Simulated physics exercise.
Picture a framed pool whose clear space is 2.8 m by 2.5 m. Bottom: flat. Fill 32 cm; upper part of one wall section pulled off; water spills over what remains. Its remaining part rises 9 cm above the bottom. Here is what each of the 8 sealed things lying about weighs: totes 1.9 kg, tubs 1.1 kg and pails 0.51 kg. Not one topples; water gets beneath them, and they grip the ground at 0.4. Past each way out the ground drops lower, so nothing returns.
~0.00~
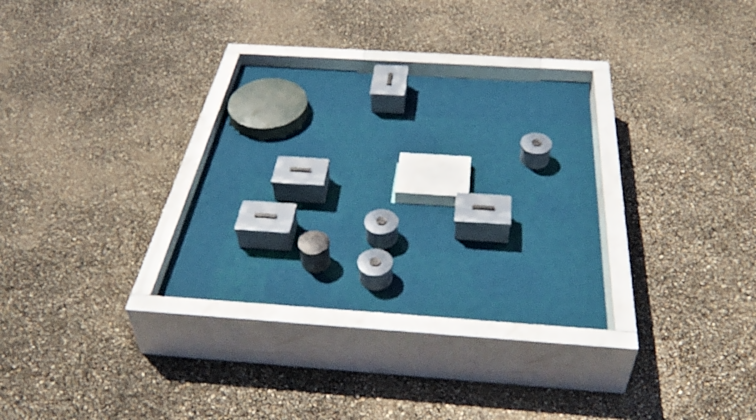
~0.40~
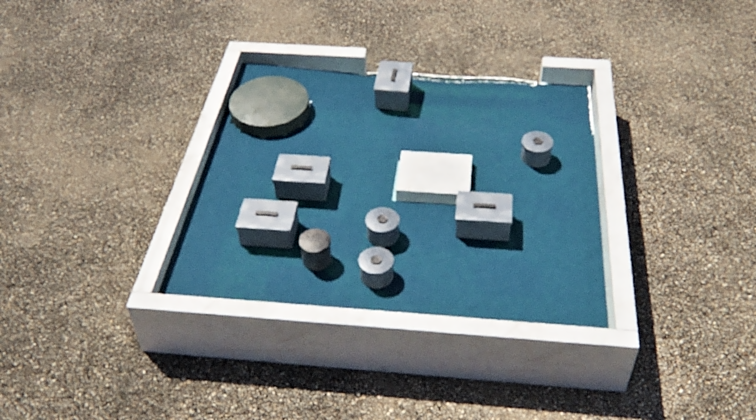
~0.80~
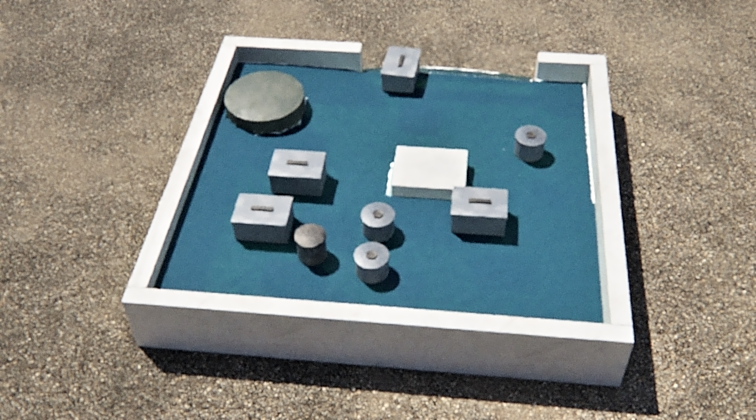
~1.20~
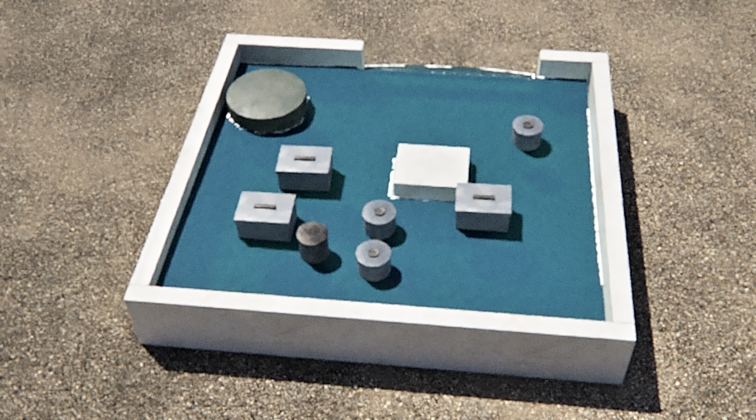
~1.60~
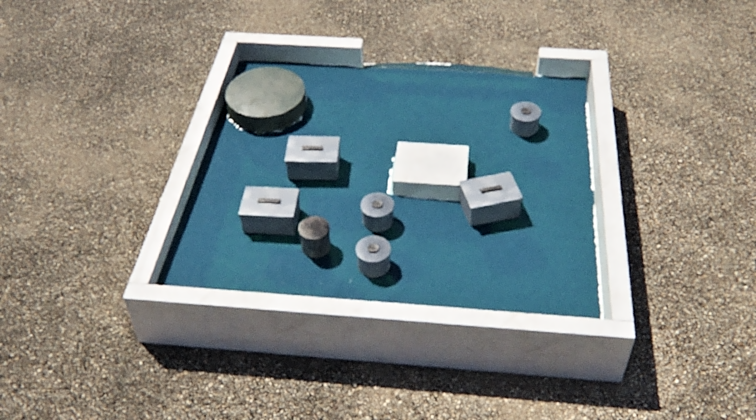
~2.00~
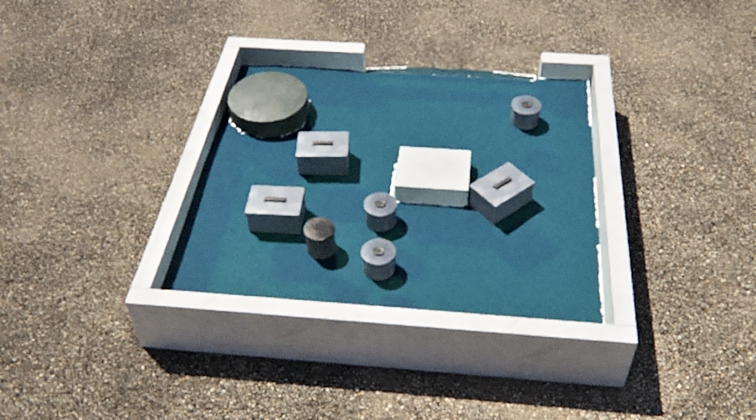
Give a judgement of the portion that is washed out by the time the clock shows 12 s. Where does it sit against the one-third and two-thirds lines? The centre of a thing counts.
My guess is one third to two thirds.
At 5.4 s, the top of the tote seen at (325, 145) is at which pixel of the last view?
I'd put it somewhere near (386, 73).
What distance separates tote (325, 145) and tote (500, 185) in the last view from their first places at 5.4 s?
Going in order, that's 120 cm then 80 cm.
After 2.8 s 1 of 8 are out; 7 afloat.
After 5.4 s 2 of 8 are out; 6 afloat.
After 8.0 s 3 of 8 are out; 5 afloat.
After 12.0 s 3 of 8 are out; 5 afloat.
